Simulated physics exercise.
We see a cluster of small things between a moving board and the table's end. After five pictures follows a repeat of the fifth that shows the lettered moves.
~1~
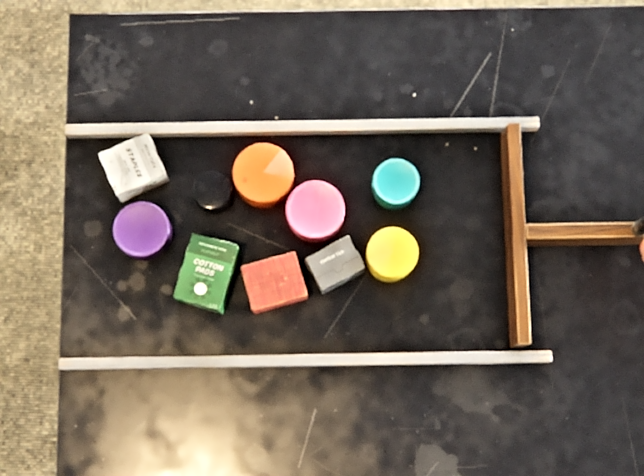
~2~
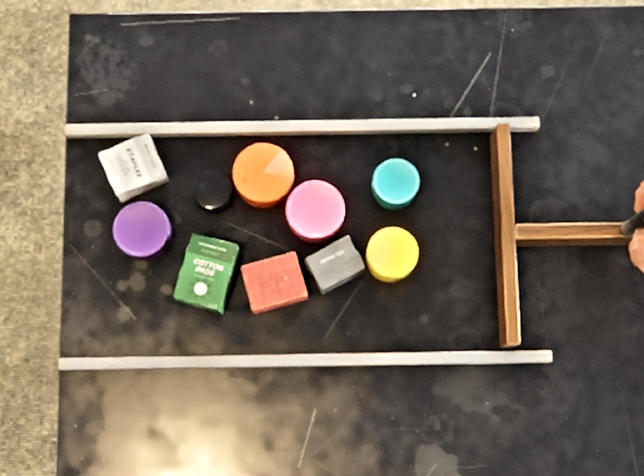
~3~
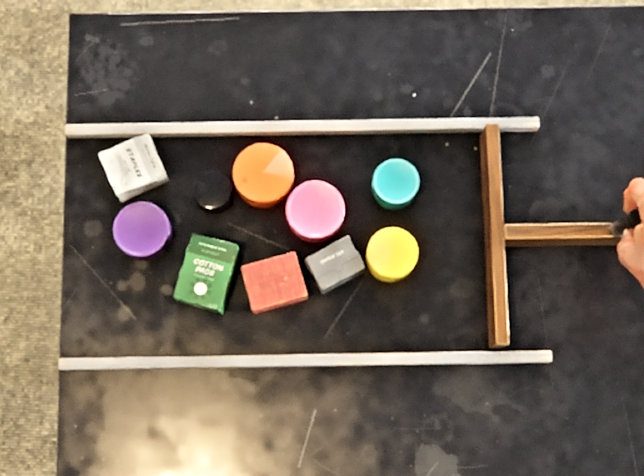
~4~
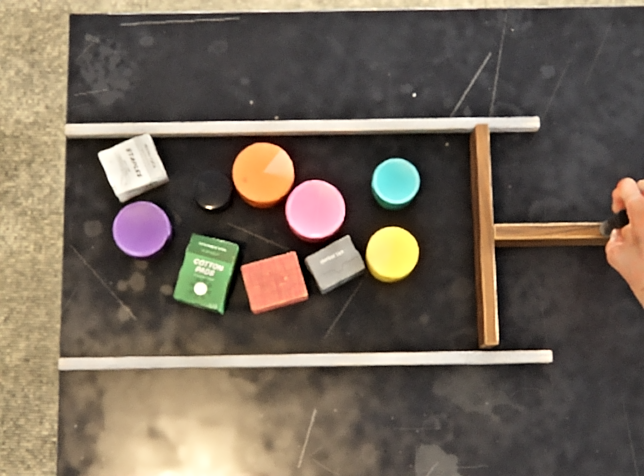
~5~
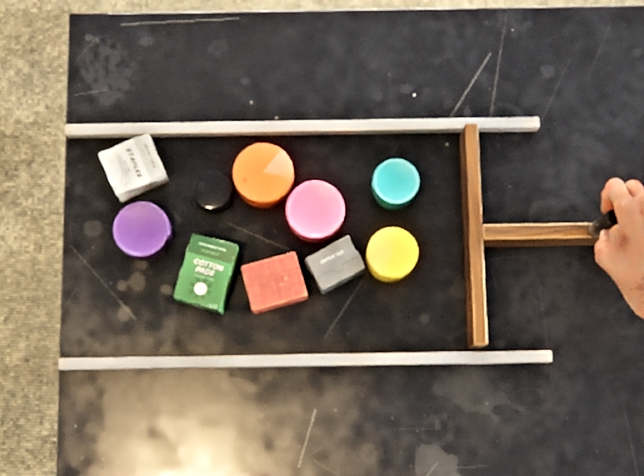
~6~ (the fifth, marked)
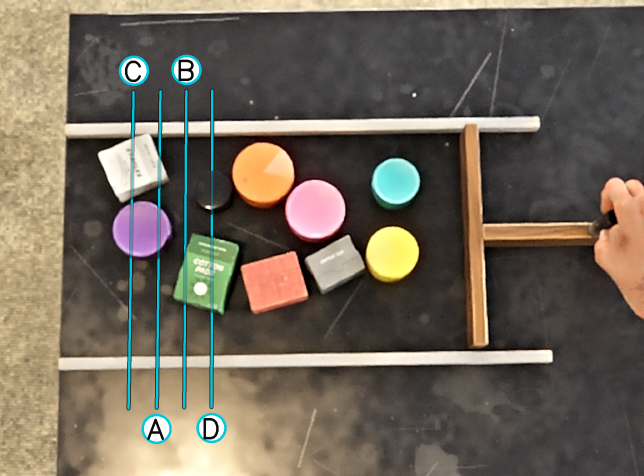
A wooden T-shaped board slides slowly left between two pale rails on a dark tabletop, its handle held by a hand that comes into view at the right. It draws nearer to a cluster of colourful round containers and small boxes, which stay still, with a gap still separating them from the board.
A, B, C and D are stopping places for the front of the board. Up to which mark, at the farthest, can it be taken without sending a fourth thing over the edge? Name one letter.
Line A.
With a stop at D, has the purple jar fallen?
By then, no.
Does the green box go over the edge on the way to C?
By then, yes.
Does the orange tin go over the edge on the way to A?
By then, no.
On the copy, A at (159, 245); B at (185, 245); C at (131, 246); D at (212, 245).
On A. First, board (362, 234); green box (196, 274); red block (244, 319).
Then, board (246, 236); purple jar (93, 228); white box (110, 159).
Finally, board (158, 237); black pot over the edge; white box over the edge; three fallen.
By contrast, B is within the limit but short; C drops six; D is within the limit but short.
